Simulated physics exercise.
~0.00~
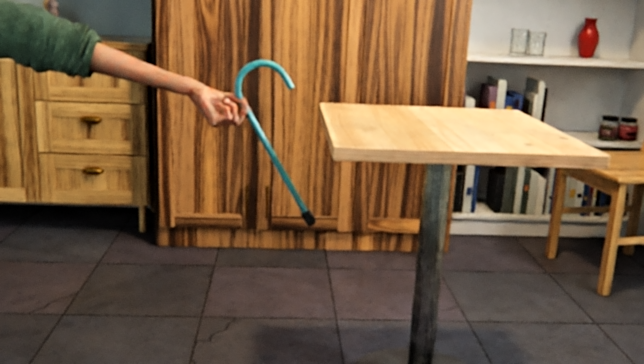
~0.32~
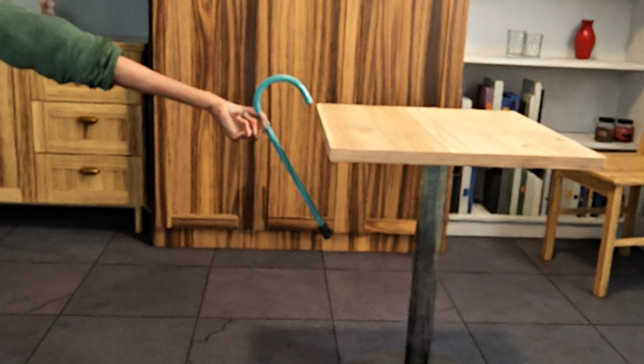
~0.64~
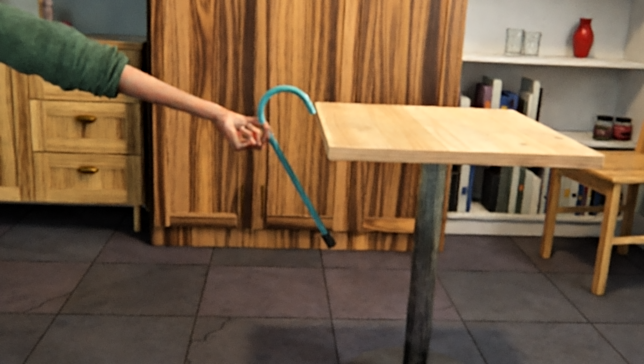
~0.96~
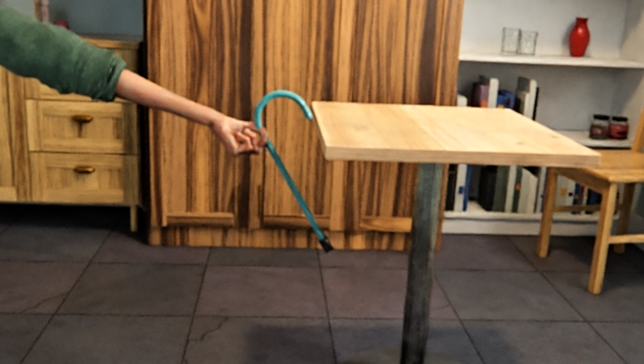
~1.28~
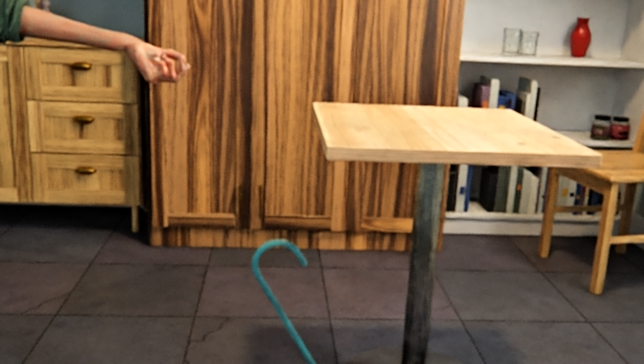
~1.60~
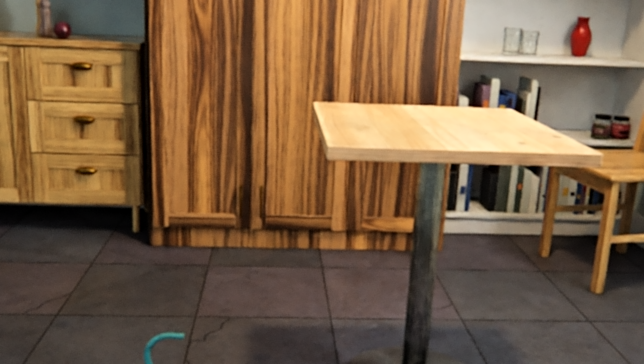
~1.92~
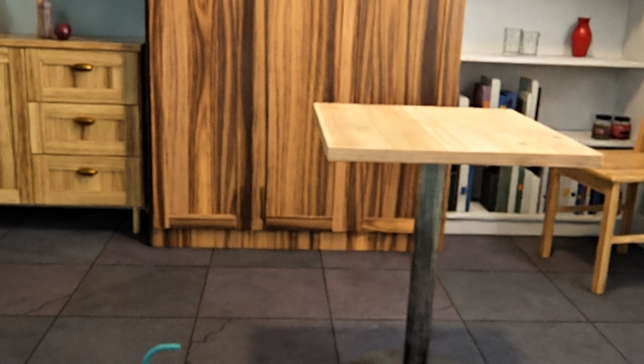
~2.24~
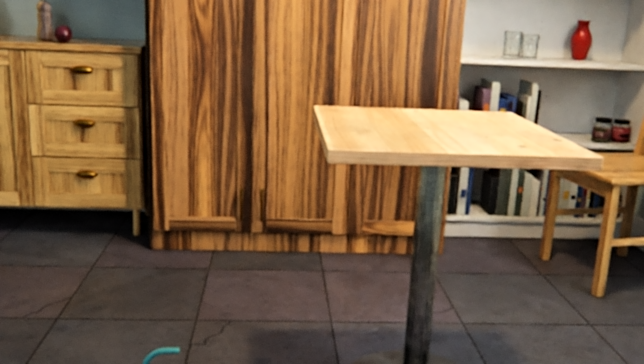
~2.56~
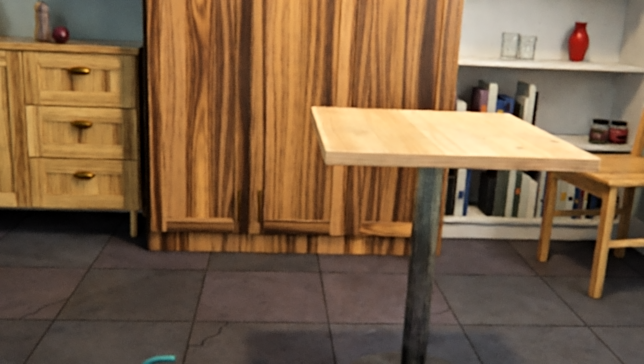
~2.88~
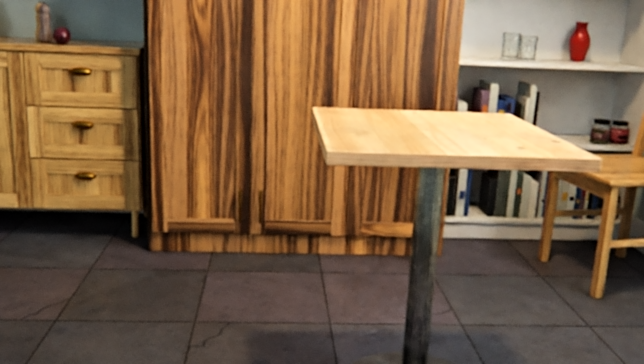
Turquoise cane held by its shaft with its crook at a wooden table's edge, falling to the floor once the hand lets go.
